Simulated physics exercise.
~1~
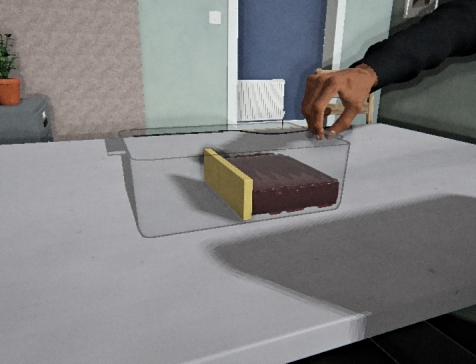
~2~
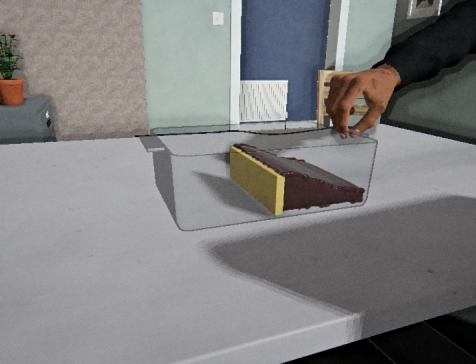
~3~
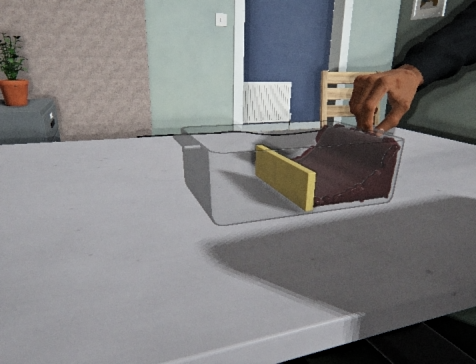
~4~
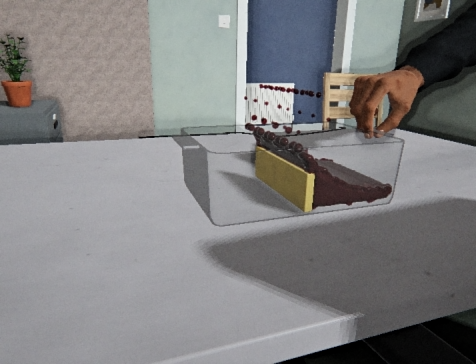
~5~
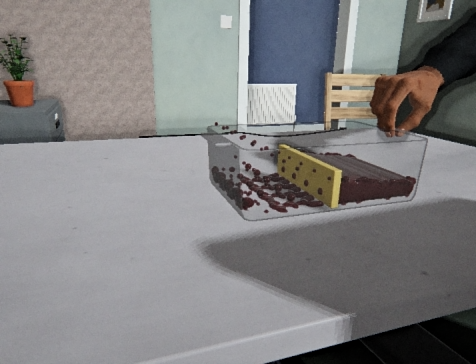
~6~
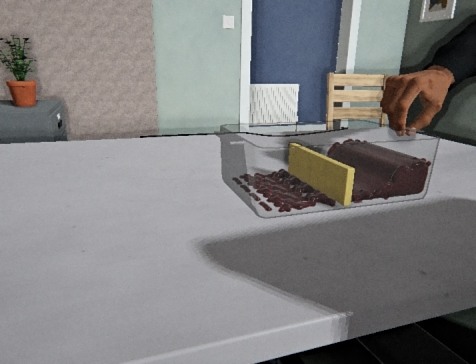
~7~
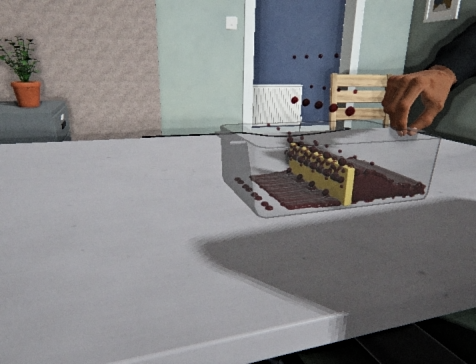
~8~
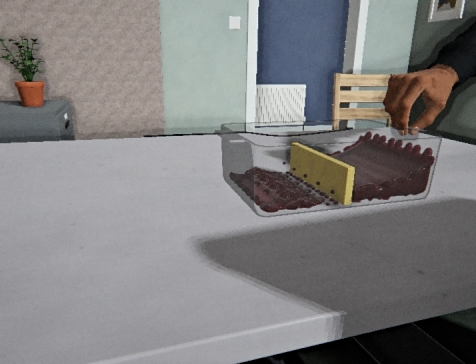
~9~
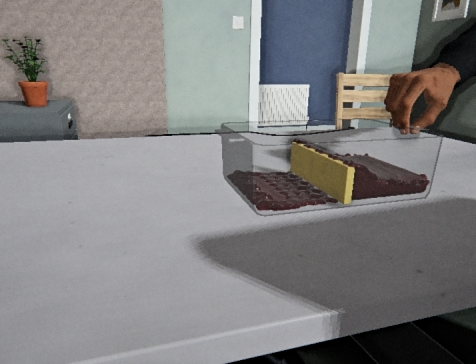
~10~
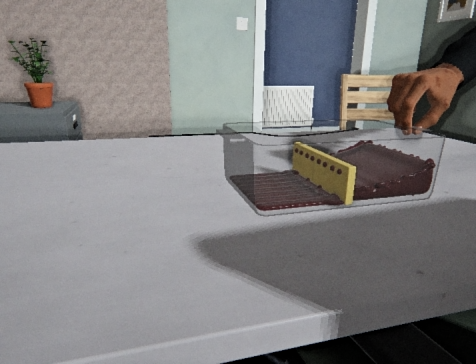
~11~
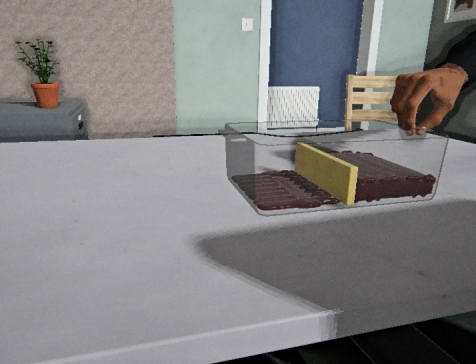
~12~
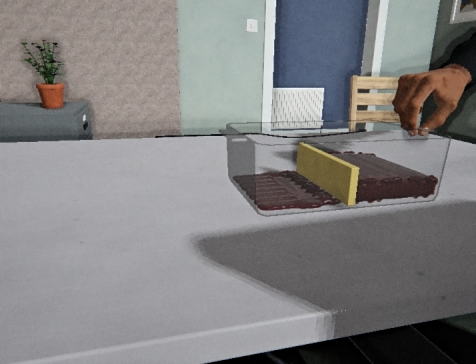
At first, a hand grips the rim of a clear food box on a pale table, with dark red wine held to the right of a yellow divider and the left part empty. The hand slides the box to the right, and the wine surges up against the divider, throwing drops over it. After a brief stop, the box slides right again, and wine scatters across the left floor. Once the box rests, the wine sloshes back and forth, tossing more drops above the divider. Finally it calms, leaving a shallow layer on the left and most of the wine on the right.
